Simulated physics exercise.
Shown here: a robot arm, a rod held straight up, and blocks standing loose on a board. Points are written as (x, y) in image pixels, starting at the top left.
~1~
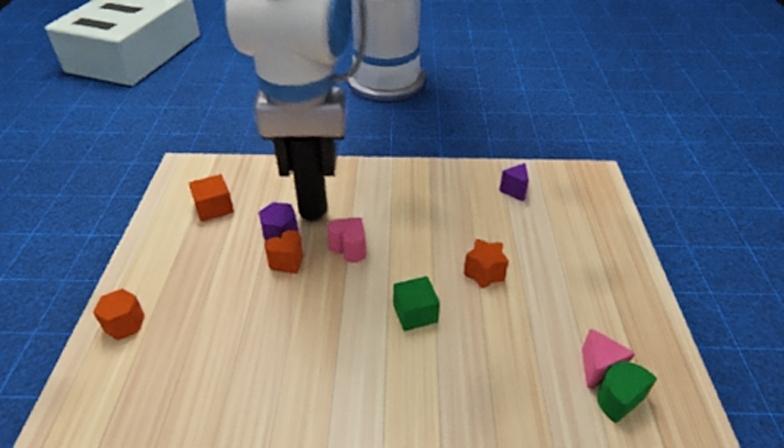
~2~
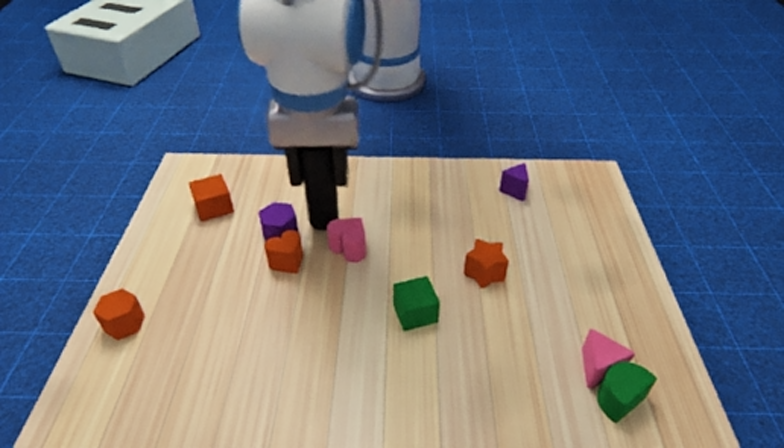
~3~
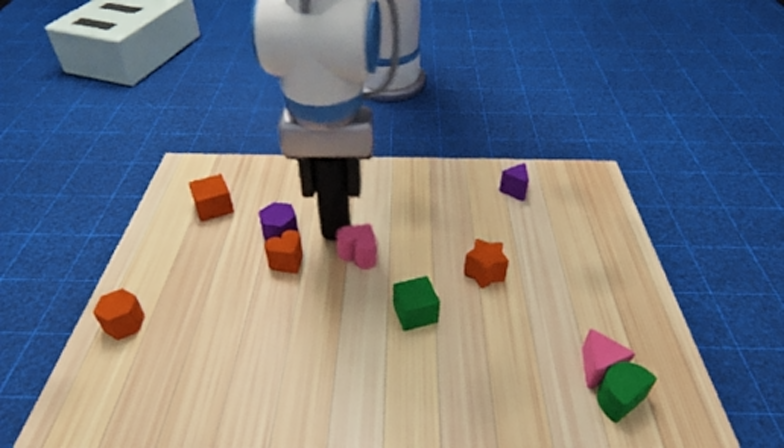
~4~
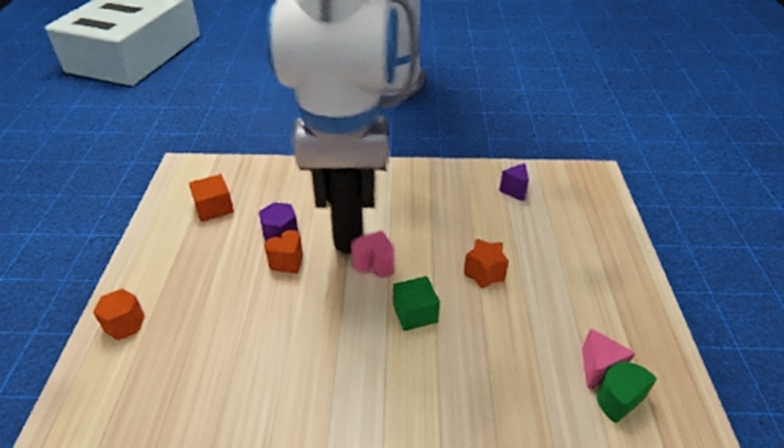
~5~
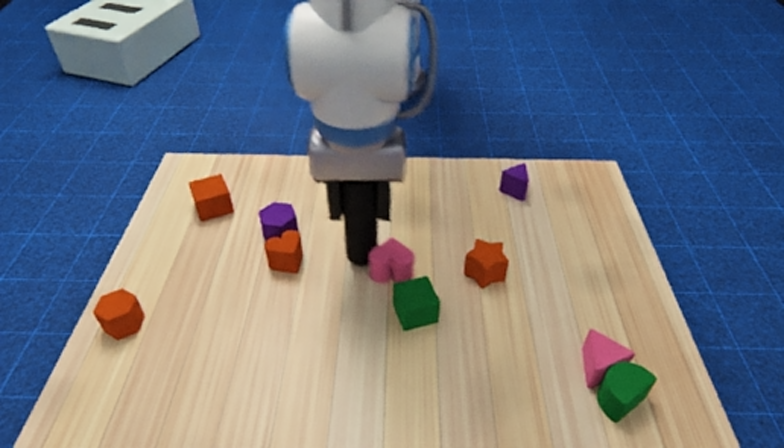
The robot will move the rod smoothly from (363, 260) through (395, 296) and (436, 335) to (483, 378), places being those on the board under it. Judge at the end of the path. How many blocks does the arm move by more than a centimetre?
Count: Two.
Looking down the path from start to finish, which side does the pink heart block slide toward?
Facing the way the path runs, start to end, you'll find the pink heart block has shifted left.
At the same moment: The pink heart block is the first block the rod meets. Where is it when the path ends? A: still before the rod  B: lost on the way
B.
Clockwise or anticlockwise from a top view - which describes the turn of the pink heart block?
It goes round opposite to clock hands.
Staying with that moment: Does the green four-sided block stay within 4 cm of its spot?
No - that is not the case.
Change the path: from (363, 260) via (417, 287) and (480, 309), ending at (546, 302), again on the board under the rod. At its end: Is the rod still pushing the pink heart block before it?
Going by the path, yes.
What follows on the original path. One third of the way, rod at (395, 290); pink heart block at (426, 266), turned 70° anticlockwise; green four-sided block at (427, 301), turned 20° clockwise.
Two thirds of the way, rod at (437, 329); pink heart block at (430, 267), turned 85° anticlockwise; green four-sided block at (478, 337).
At the end, rod at (484, 372); orange heart block not moved; pink heart block at (430, 267), turned 85° anticlockwise; green four-sided block at (528, 358), turned 65° anticlockwise.
